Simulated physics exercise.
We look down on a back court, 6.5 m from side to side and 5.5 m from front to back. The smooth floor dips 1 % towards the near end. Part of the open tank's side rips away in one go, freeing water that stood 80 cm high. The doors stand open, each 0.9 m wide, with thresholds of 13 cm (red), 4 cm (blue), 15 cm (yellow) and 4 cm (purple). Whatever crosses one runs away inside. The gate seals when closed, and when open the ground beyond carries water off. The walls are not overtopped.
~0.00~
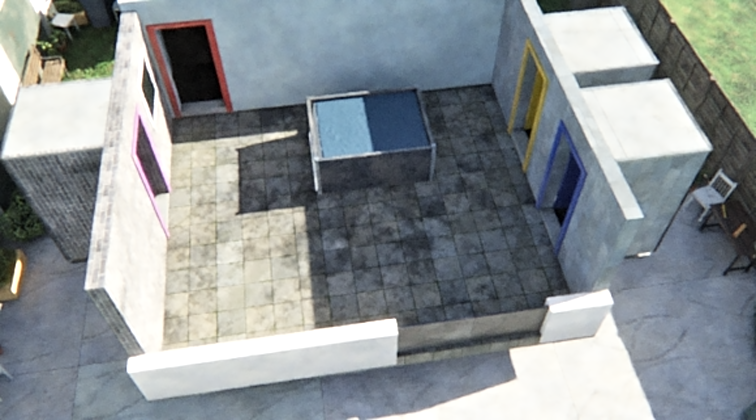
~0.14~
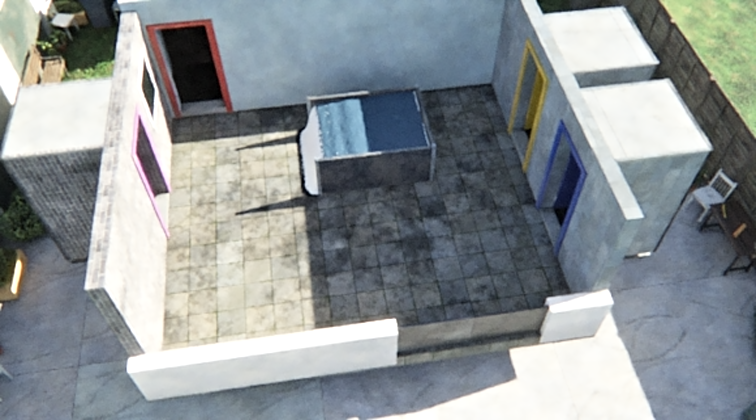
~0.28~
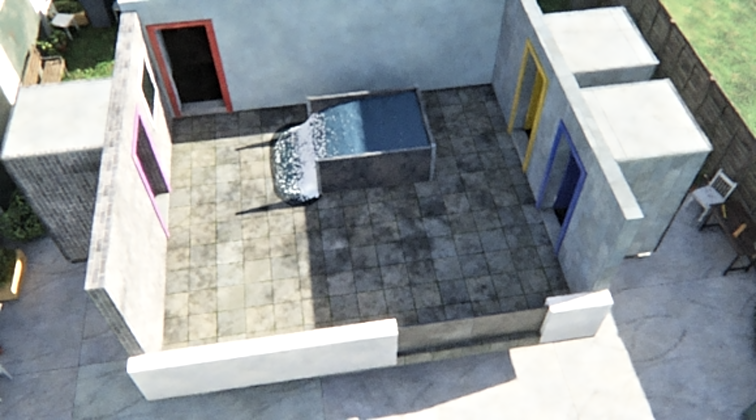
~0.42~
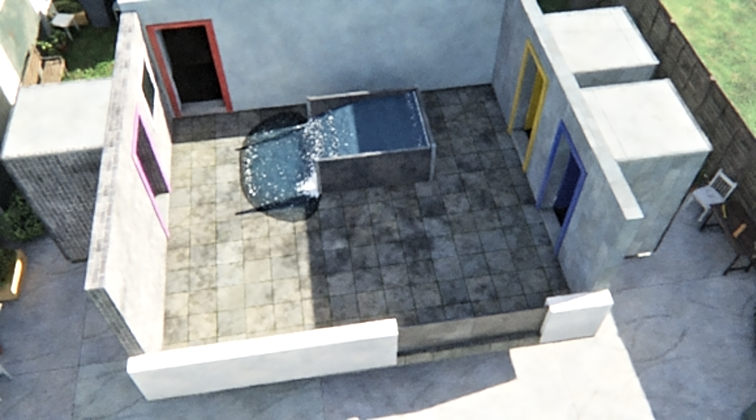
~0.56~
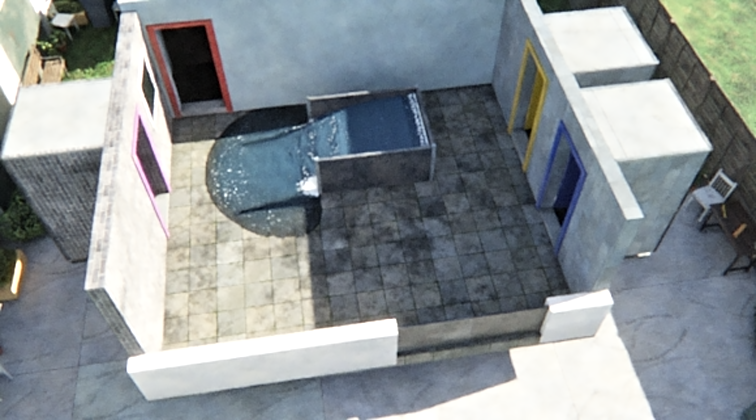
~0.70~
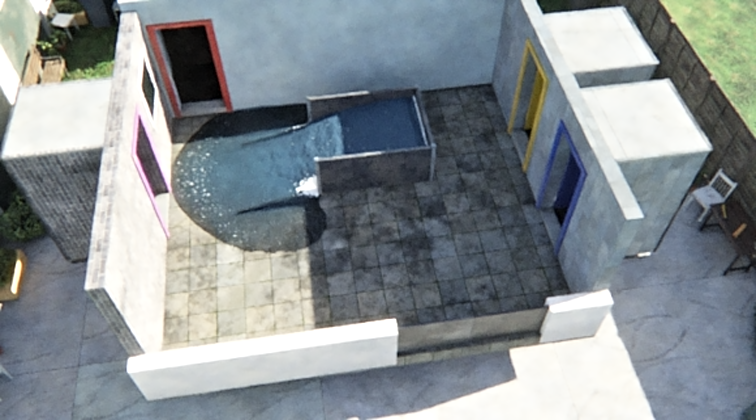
A pale-walled back court with a floor of grey square tiles, part sunlit and part shaded, is seen from high above by a still camera. A red-framed doorway stands at the back left, yellow and blue ones on the right, and a pink-framed opening on the left, around an open tank of blue water. The tank's left side gives way, and foaming water pours out leftward, spreading across the tiles in a widening rounded sheet.
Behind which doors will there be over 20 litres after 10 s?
The water let in: At the red door it passes the limit; at the blue door it passes the limit; at the yellow door it does not reach the limit; at the purple door it exceeds the limit.
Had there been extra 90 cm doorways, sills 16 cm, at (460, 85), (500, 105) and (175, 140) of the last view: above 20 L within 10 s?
In that order: Below, under, over.
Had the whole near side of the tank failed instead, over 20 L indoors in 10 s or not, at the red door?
Then: Red under.
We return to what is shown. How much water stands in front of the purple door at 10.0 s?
Roughly 4.0 cm deep.
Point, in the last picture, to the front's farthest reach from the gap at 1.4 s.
At about (165, 303).
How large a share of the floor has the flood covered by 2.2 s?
About 35 per cent.
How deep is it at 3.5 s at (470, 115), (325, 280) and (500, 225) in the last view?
About 0, 0 and 0 cm.
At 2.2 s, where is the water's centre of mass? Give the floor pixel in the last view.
Near (270, 173).
After 1.4 s water covers 30 % of the floor and is deepest (47 cm) near (173, 129); red door 20 cm at the sill, 0 L in, blue door not reached, yellow door not reached, purple door 19 cm at the sill, 70 L in.
After 2.2 s water covers 35 % of the floor and is deepest (37 cm) near (173, 122); red door 34 cm at the sill, 58 L in, blue door not reached, yellow door not reached, purple door 26 cm at the sill, 222 L in.
After 3.5 s water covers 40 % of the floor and is deepest (26 cm) near (163, 354); red door 18 cm at the sill, 138 L in, blue door not reached, yellow door not reached, purple door 16 cm at the sill, 361 L in.
After 6.0 s water covers 75 % of the floor and is deepest (18 cm) near (162, 376); red door 6 cm at the sill, 147 L in, blue door not reached, yellow door not reached, purple door 9 cm at the sill, 436 L in.
After 10.0 s water covers 95 % of the floor and is deepest (11 cm) near (511, 326); red door 2 cm at the sill, 147 L in, blue door 9 cm at the sill, 38 L in, yellow door 8 cm at the sill, 0 L in, purple door 4 cm at the sill, 451 L in.
